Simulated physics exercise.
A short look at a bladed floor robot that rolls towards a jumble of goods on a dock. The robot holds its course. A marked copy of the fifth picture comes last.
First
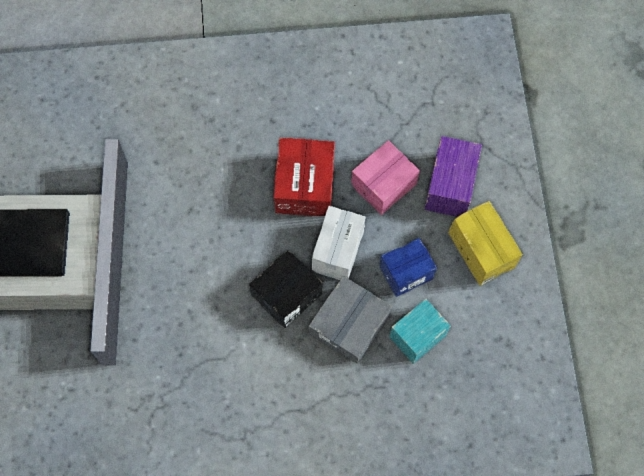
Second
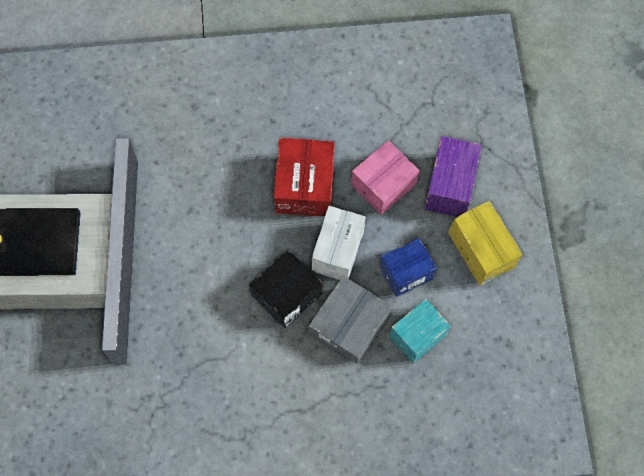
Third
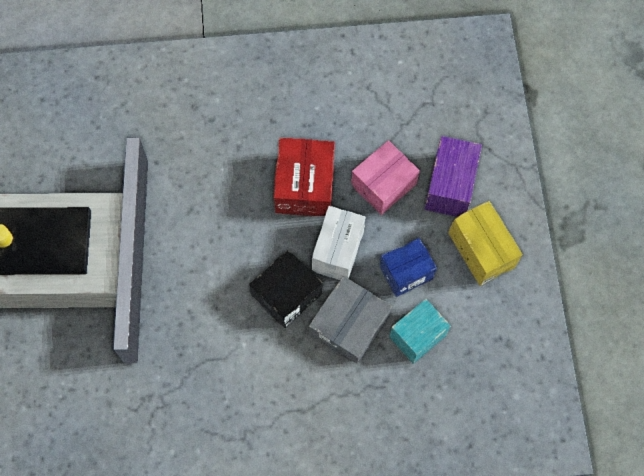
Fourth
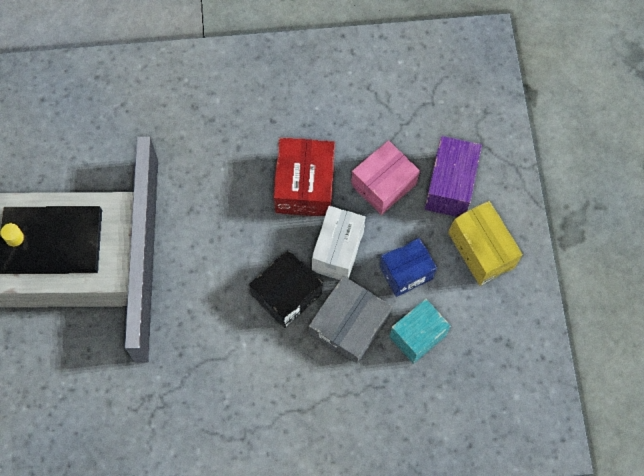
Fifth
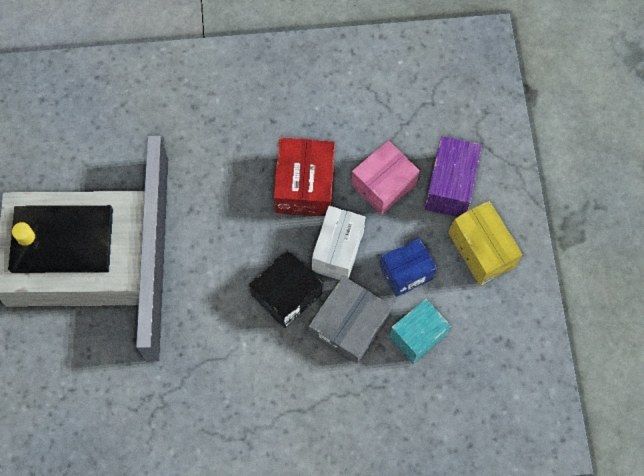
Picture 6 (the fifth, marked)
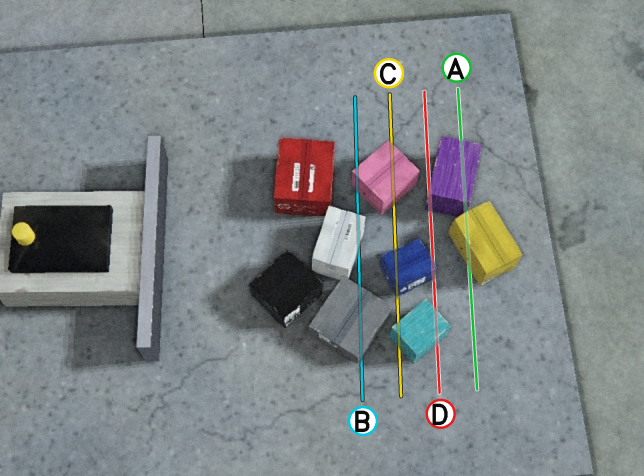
A bladed floor robot rolled slowly and steadily to the right across the grey dock, closing some of the gap to a jumble of colourful boxes, which all sat still.
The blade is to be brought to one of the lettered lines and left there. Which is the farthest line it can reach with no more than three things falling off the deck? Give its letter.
It should halt at A.
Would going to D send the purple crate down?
Yes.
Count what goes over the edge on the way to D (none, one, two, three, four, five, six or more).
In all, one.
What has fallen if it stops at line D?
It is the purple crate.
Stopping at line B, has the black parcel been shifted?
Yes.
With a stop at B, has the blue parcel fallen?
No.
On the marked copy, A at (467, 231); B at (359, 241); C at (395, 238); D at (432, 234).
Following A. Soon after the start, robot (185, 228); black parcel (310, 285); white box (347, 238).
Later, robot (300, 218); purple crate (504, 176); yellow parcel (499, 247).
In the end, robot (389, 211); purple crate over the edge; yellow parcel over the edge; three fallen.
As for the rest, B is within the limit but short; C is within the limit but short; D is within the limit but short.
